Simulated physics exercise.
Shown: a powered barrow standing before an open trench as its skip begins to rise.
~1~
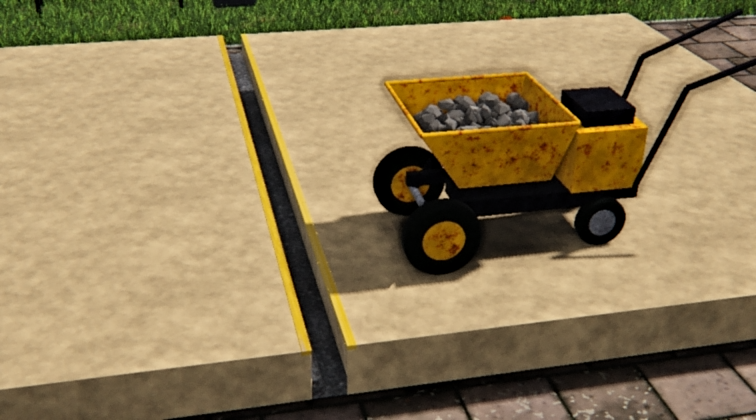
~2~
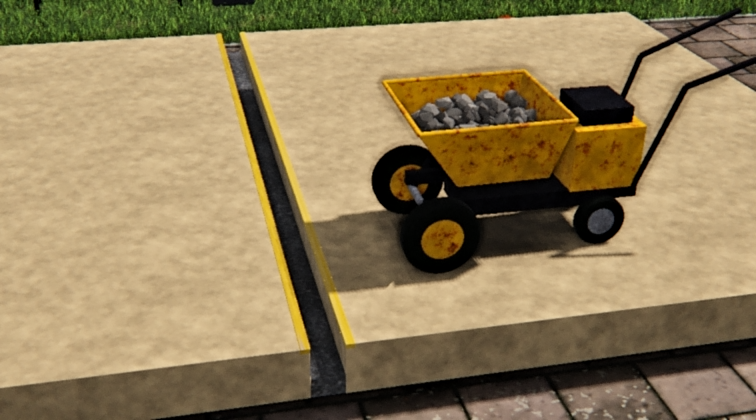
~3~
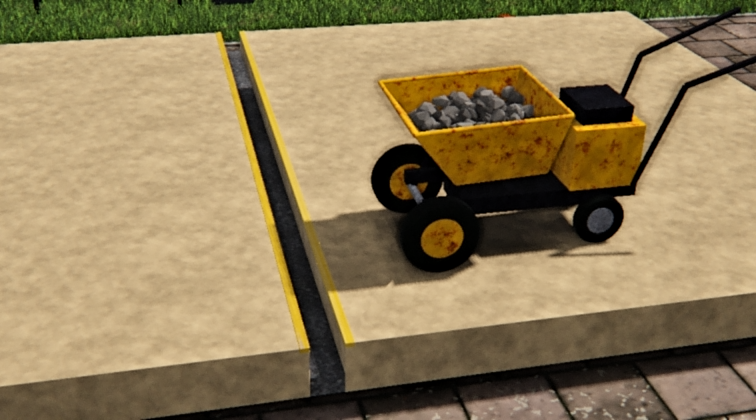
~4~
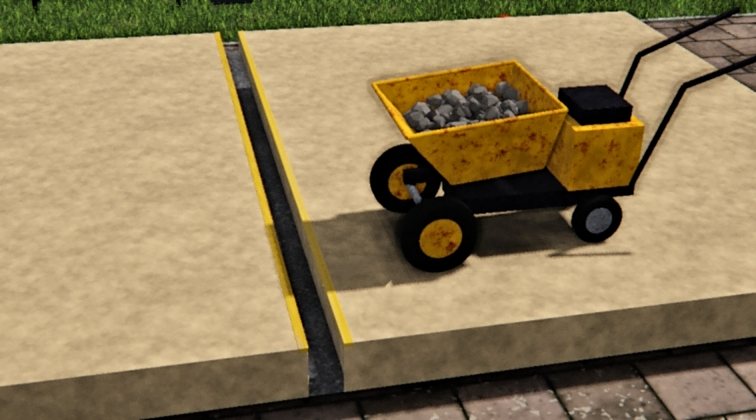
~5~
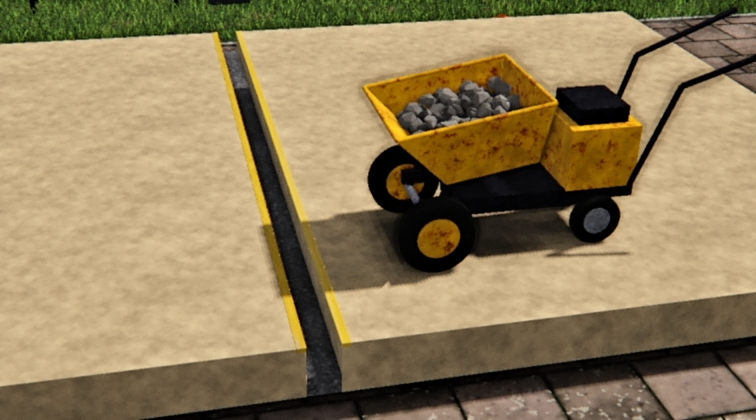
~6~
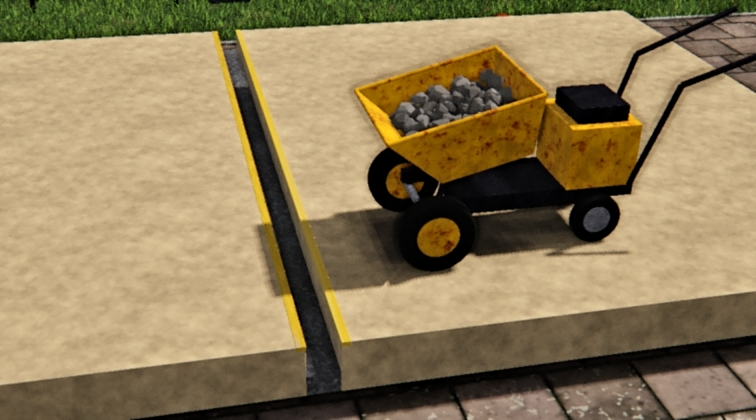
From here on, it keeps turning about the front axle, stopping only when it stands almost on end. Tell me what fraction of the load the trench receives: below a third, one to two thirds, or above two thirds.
Result: A middle part from a third to two thirds reaches the trench.
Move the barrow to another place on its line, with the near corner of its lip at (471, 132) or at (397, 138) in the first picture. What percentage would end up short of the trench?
About 40 %, then 0 %.
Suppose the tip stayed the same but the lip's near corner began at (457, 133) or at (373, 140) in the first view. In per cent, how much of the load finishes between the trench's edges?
Estimates, in order: 50 % then 0 %.
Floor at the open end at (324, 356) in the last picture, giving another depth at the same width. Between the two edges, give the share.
Estimated share: Approx. 40 per cent.
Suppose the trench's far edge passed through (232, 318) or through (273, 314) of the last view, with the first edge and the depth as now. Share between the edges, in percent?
In order: 100 per cent, then 80 per cent.
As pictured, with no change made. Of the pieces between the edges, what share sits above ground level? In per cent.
My figure is near 30 per cent.
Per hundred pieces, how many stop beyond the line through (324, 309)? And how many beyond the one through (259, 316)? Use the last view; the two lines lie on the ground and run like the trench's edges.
Estimate: 90 % and 30 %, respectively.
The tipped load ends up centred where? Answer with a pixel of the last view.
Once nothing moves, the middle sits near (285, 249).
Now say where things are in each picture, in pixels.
Lip of the skip at (422, 136), level; top of the load at (492, 122), broken stones; first edge of the trench at (340, 310); far edge at (297, 315), the trench under half as wide as the skip, and about as deep as wide, in the first frame.
Lip of the skip at (419, 135), level; top of the load at (490, 120), in the second frame.
Lip of the skip at (415, 136), tipped barely; top of the load at (487, 117), in the third frame.
Lip of the skip at (407, 138), tipped a little; top of the load at (494, 114), in the fourth frame.
Lip of the skip at (397, 141), tipped a little; top of the load at (486, 111), in the fifth frame.
Lip of the skip at (388, 145), tipped a little; top of the load at (478, 105); first edge of the trench at (334, 307); far edge at (291, 312), in the sixth frame.
Soon, skip tipped steeply; all in the skip.
A while on, skip tipped right over; nearly all in the skip; a small part in or heaped over the trench; a stray few beyond it; a stray few falling.
Towards the end, skip tipped right over; about a quarter in the skip; about a quarter in or heaped over the trench; about half beyond it.
Finally, skip tipped right over; a small part short of the trench; about half in or heaped over the trench; about half beyond it.
